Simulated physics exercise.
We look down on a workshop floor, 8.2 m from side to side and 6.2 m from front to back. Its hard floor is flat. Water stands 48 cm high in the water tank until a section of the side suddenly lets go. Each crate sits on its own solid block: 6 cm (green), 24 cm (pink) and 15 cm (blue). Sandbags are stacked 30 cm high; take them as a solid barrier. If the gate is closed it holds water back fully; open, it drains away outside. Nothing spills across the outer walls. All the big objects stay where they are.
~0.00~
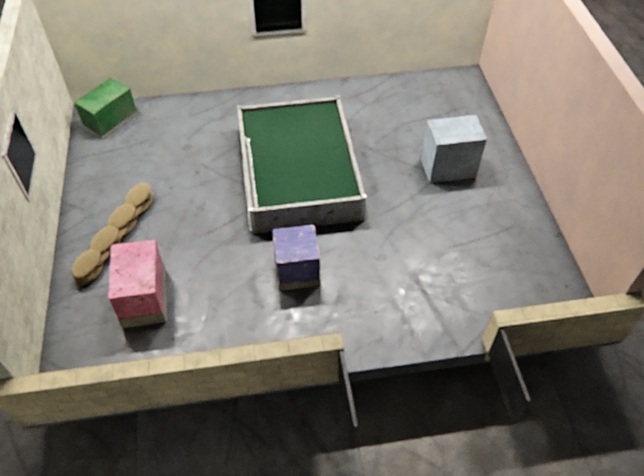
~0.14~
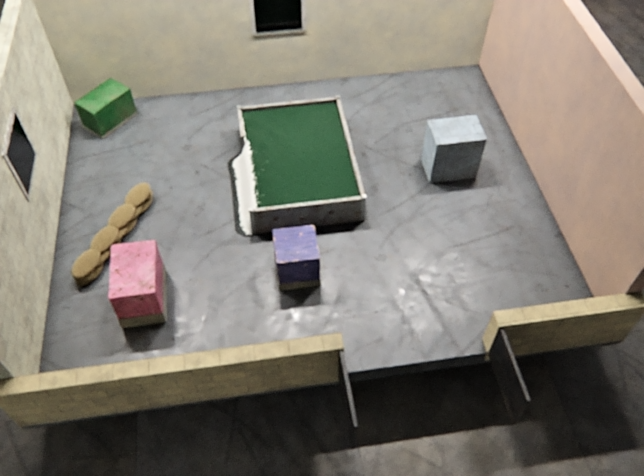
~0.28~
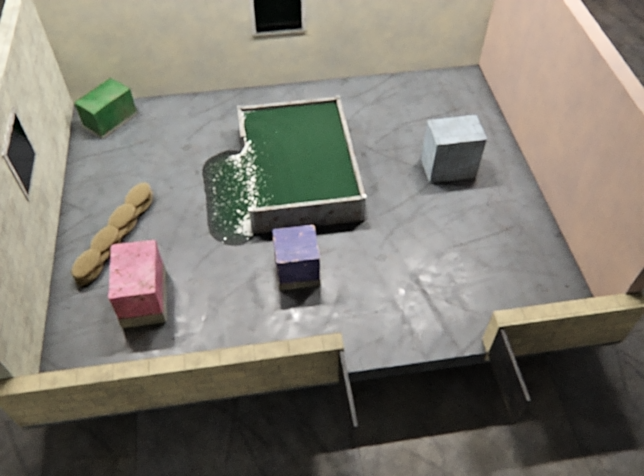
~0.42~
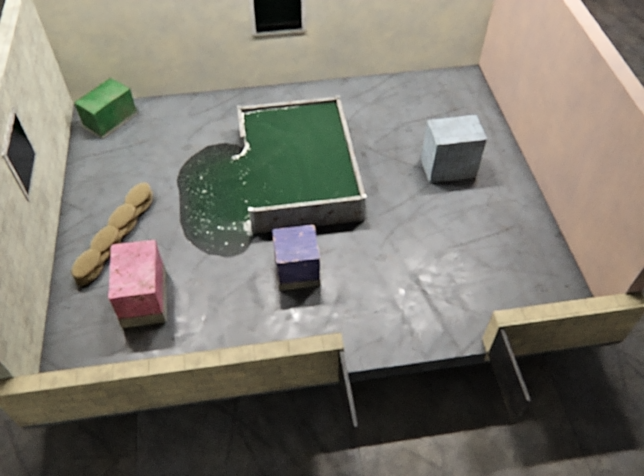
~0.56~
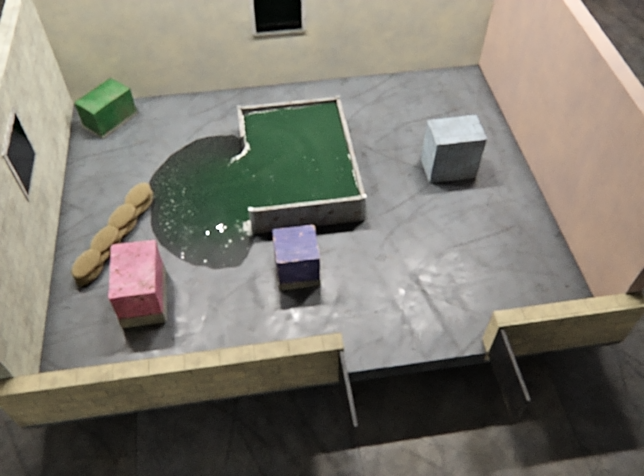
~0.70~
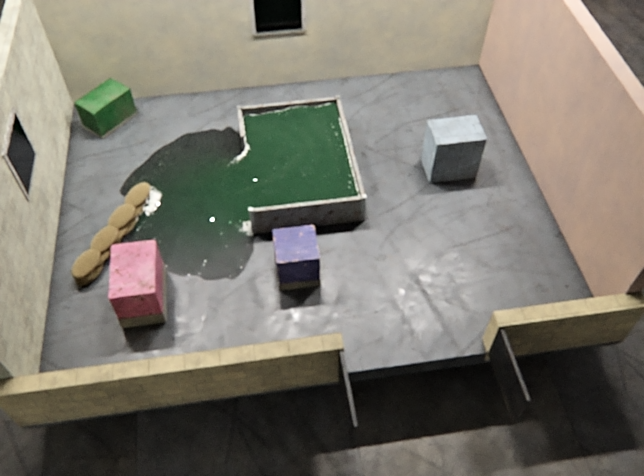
At the start, green water sits level in a walled tank among coloured crates on a grey floor. The tank's left side gives way and water bursts out, foaming white, then spreads leftward in a widening dark pool that reaches the sandbags and the area beside the pink crate.
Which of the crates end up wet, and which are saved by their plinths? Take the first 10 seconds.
One by one: The green crate gets wet; the pink crate is soaked; the blue crate escapes dry.
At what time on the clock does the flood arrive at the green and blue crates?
Arrival: Green 1.4 s, blue 3.8 s.
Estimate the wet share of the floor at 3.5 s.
Some 35 per cent of it.
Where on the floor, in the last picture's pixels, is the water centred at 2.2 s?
Around (221, 198).
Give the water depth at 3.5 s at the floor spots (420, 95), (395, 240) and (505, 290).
Roughly 0, 0 and 0 cm, in turn.
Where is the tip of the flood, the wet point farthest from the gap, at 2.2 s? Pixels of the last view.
Around (36, 400).
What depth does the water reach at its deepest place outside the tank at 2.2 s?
Up to some 34 cm.
After 1.4 s water covers 15 % of the floor and is deepest (32 cm) near (158, 208); green plinth reached, pink plinth reached, blue plinth not reached.
After 2.2 s water covers 25 % of the floor and is deepest (34 cm) near (134, 270); green plinth reached, pink plinth reached, blue plinth not reached.
After 3.5 s water covers 35 % of the floor and is deepest (22 cm) near (146, 269); green plinth reached, pink plinth reached, blue plinth not reached.
After 6.0 s water covers 60 % of the floor and is deepest (12 cm) near (265, 292); green plinth reached, pink plinth reached, blue plinth reached.
After 10.0 s water covers 85 % of the floor and is deepest (9 cm) near (117, 389); highest at the green plinth 19 cm, highest at the pink plinth 35 cm, highest at the blue plinth 11 cm.
